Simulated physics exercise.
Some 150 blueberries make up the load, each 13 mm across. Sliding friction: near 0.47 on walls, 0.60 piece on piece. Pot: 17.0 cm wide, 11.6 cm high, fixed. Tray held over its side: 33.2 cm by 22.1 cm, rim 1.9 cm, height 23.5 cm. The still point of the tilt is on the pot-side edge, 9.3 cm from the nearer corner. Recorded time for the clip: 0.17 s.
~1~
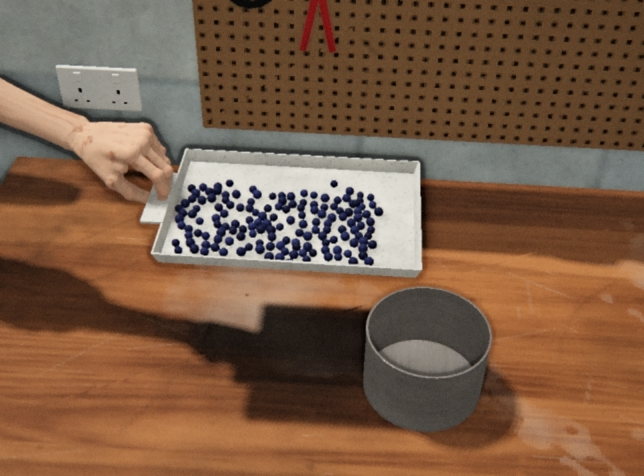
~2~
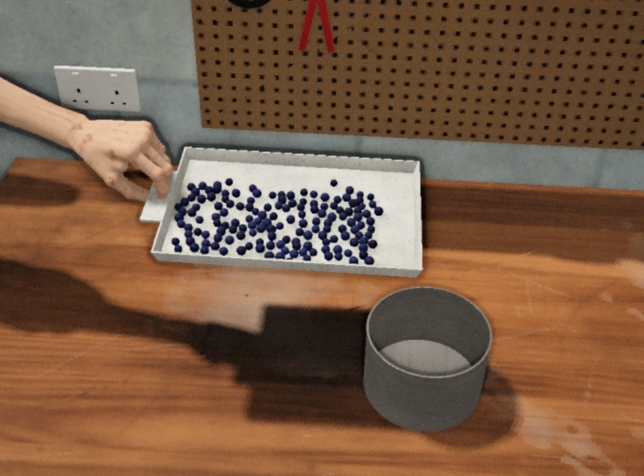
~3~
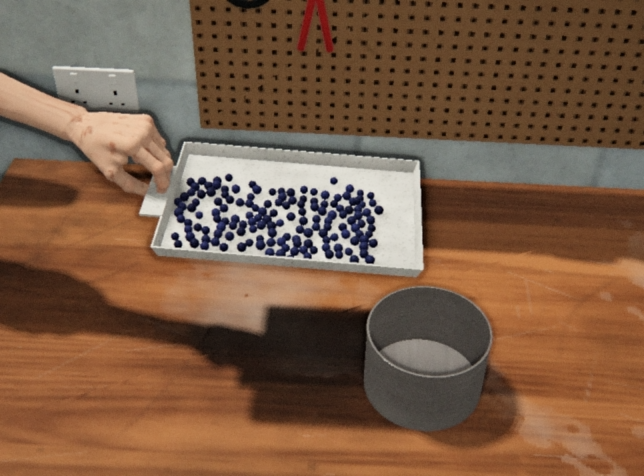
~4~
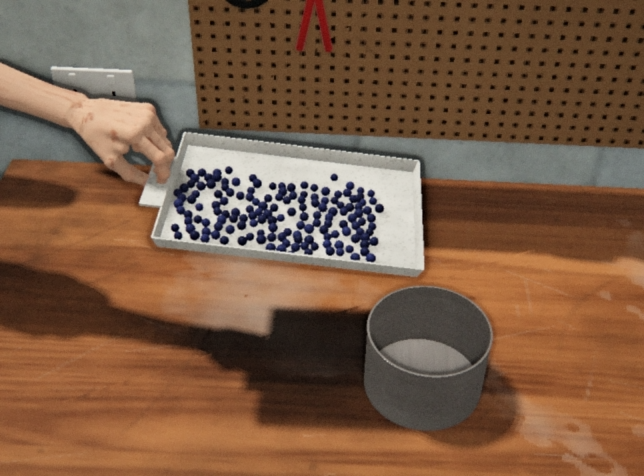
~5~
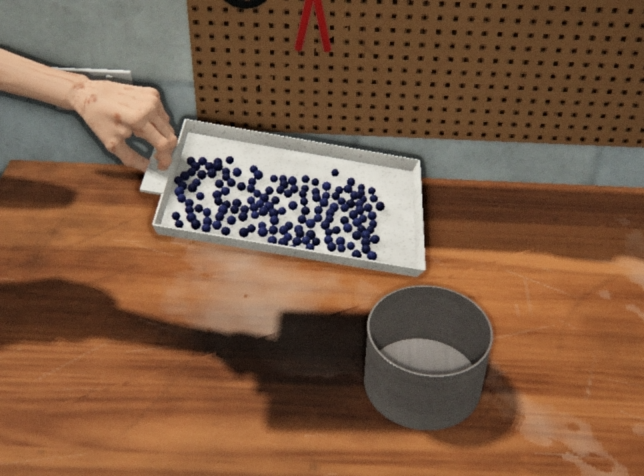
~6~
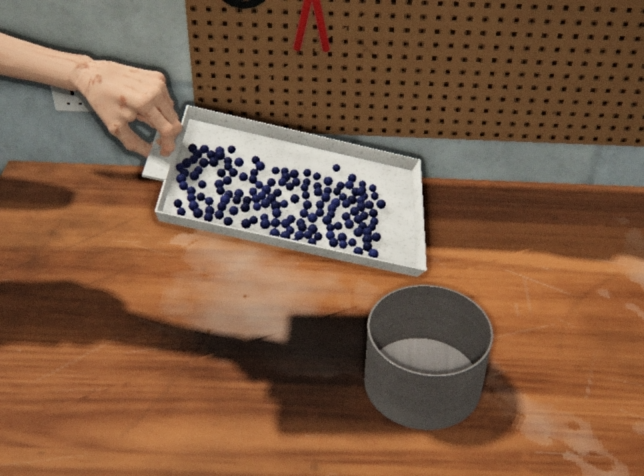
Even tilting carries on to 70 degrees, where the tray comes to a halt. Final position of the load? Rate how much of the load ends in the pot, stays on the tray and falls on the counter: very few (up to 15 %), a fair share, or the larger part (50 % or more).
Pot: A fair share; tray: A fair share; counter: A fair share.
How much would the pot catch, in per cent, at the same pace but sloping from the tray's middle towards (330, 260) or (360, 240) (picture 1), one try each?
First try: Around 35 percent; second try: Around 70 percent.
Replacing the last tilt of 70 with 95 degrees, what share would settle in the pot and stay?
In that case some 50 per cent.
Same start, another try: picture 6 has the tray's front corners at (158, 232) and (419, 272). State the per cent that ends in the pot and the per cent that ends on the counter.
Pot 70 % / counter 10 %.
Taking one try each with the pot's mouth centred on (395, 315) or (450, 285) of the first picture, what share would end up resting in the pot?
That gives roughly 5 per cent and then 35 per cent.
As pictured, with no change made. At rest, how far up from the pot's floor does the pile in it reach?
Close to 2.0 cm up.
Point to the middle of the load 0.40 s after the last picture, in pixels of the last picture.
Near pixel (403, 204).
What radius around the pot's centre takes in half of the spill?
That comes to near 26 cm.
Then, 0.24 s after the last picture, tilt 42 degrees; the tray holds 100 %, the pot 0 %.
Then, 0.40 s after the last picture, tilt 61 degrees; the tray holds 100 %, the pot 0 %.
Then, 0.69 s after the last picture, tilt 70 degrees; the tray holds 40 %, the pot 20 %.
In the end, pot 30 %, tray 35 %, counter 35 %.
